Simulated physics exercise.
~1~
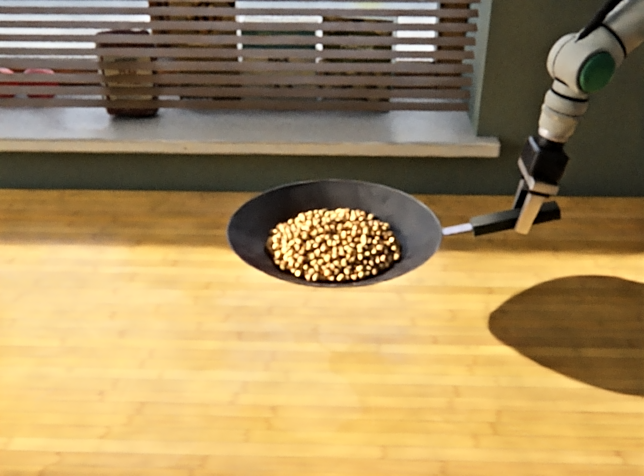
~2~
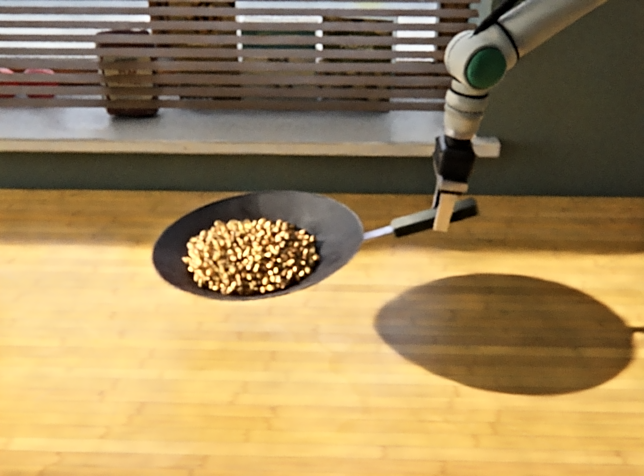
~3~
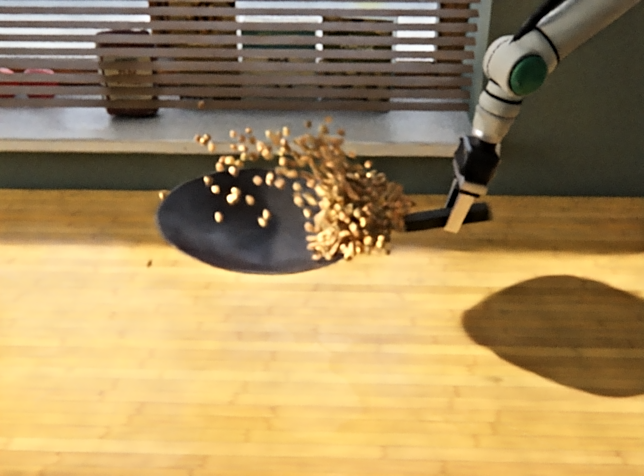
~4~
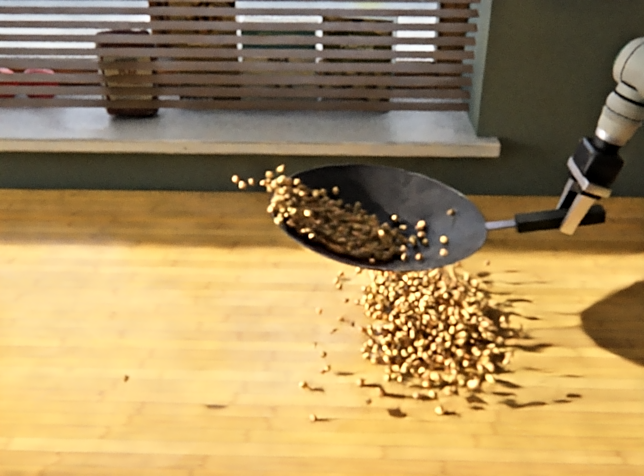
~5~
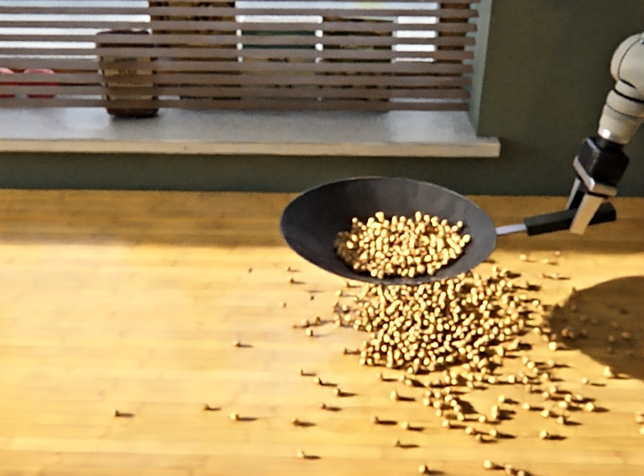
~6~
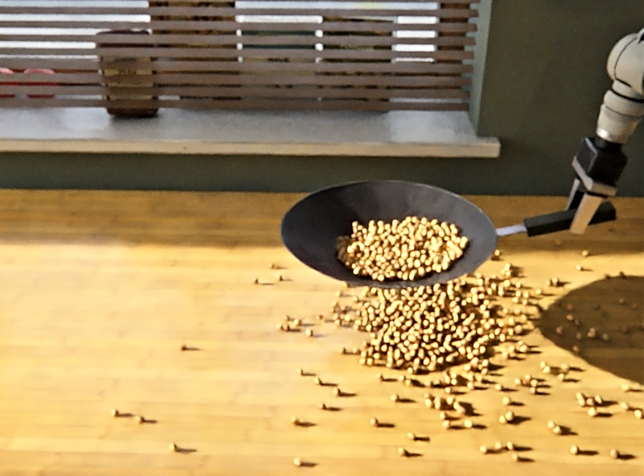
The clip opens with a robot arm holding a dark wok of dried chickpeas by its handle above a sunlit wooden surface, with a slatted blind behind. The arm carries the wok to the left, the chickpeas still heaped inside. It then swings back to the right, and the chickpeas surge up and over the side nearest the gripper. As the wok travels farther right, many land in a pile below, while those left inside slide toward its left rim. Finally the wok hangs nearly still, partly filled, above a broad scatter of spilled chickpeas.
